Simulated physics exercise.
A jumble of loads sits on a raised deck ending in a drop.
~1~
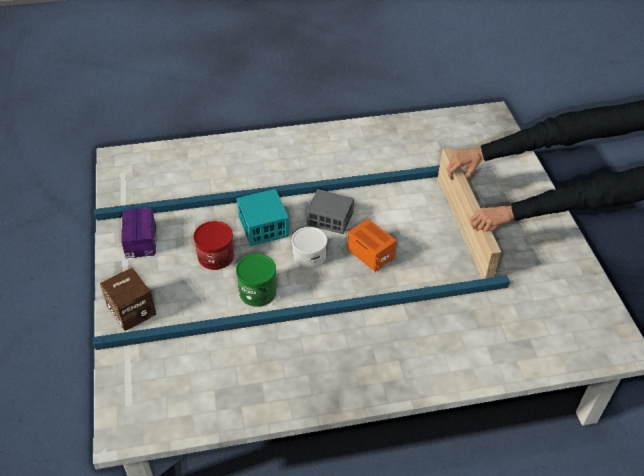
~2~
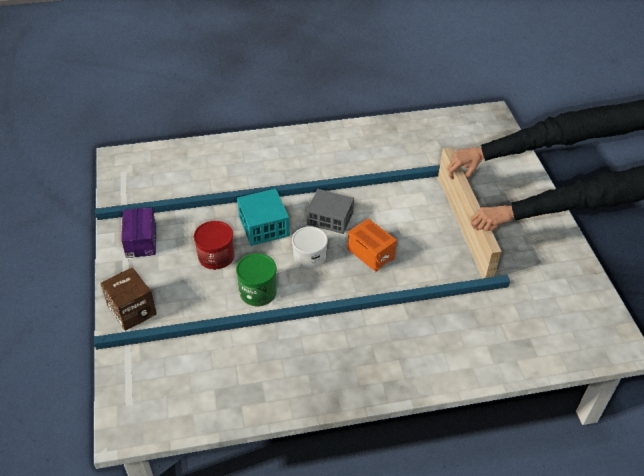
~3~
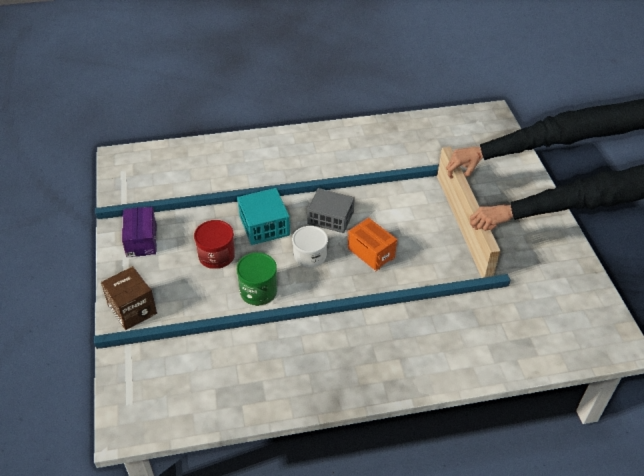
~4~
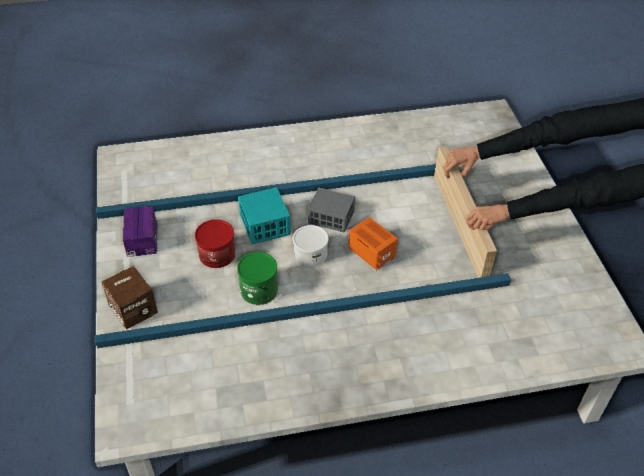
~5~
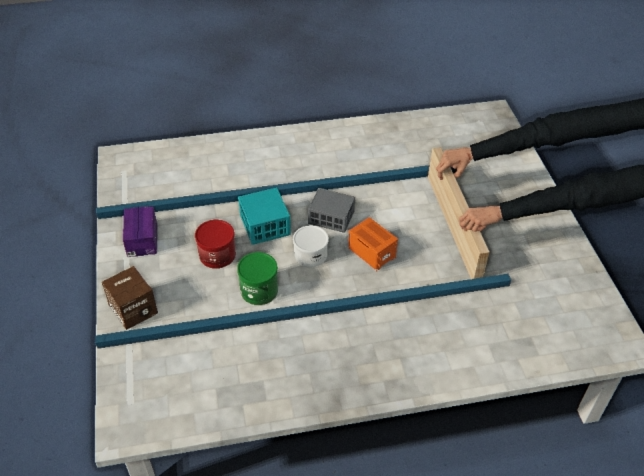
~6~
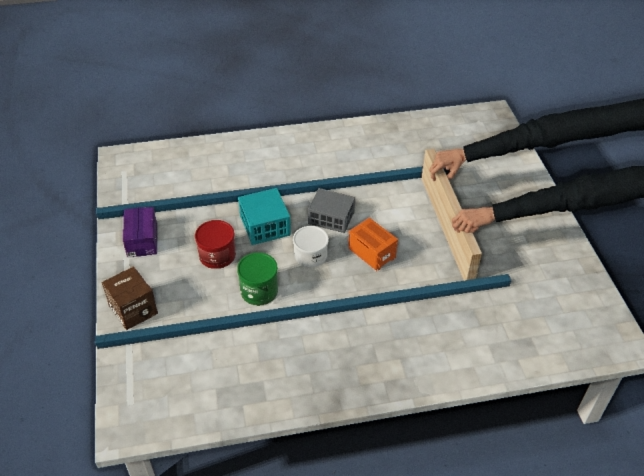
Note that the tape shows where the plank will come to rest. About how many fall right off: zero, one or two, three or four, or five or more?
The drop will claim five or more of them.
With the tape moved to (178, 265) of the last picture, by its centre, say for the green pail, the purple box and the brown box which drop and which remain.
In the end the green pail keeps its place, the purple box drops and the brown box keeps its place.
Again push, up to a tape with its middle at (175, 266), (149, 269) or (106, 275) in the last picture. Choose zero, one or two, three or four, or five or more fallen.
In that order: 1 or 2; either three or four; 5 or more.
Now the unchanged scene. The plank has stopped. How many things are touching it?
That makes 3.
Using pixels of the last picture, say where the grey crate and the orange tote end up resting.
In the last picture they sit at about (104, 248) and about (110, 276).
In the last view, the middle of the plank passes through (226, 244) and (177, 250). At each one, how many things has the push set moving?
Tally: 7; 8.
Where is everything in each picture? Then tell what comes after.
In the first frame, brown box (129, 299); purple box (139, 233); red pail (215, 246); plank (467, 212); tape (125, 274).
In the second frame, purple box (139, 232); plank (467, 211).
In the third frame, red pail (215, 245); turquoise crate (264, 216).
In the fourth frame, brown box (130, 297); green pail (258, 279).
In the fifth frame, purple box (140, 231); grey crate (332, 210).
In the sixth frame, brown box (130, 298); purple box (140, 232); red pail (216, 245); plank (449, 213); tape (127, 272).
Soon after, none off yet; brown box at rest near (130, 298); purple box at rest near (140, 232); red pail at rest near (216, 245).
After that, none off yet; brown box at rest near (130, 298); purple box at rest near (140, 232); red pail displaced about its own width near (184, 259).
And then, none off yet; brown box moving near (127, 300); purple box displaced about its own width near (88, 239); red pail displaced well along near (104, 269).
In the end, the number that fall off is five or more; gone, white pail, turquoise crate, red pail, purple box and brown box.
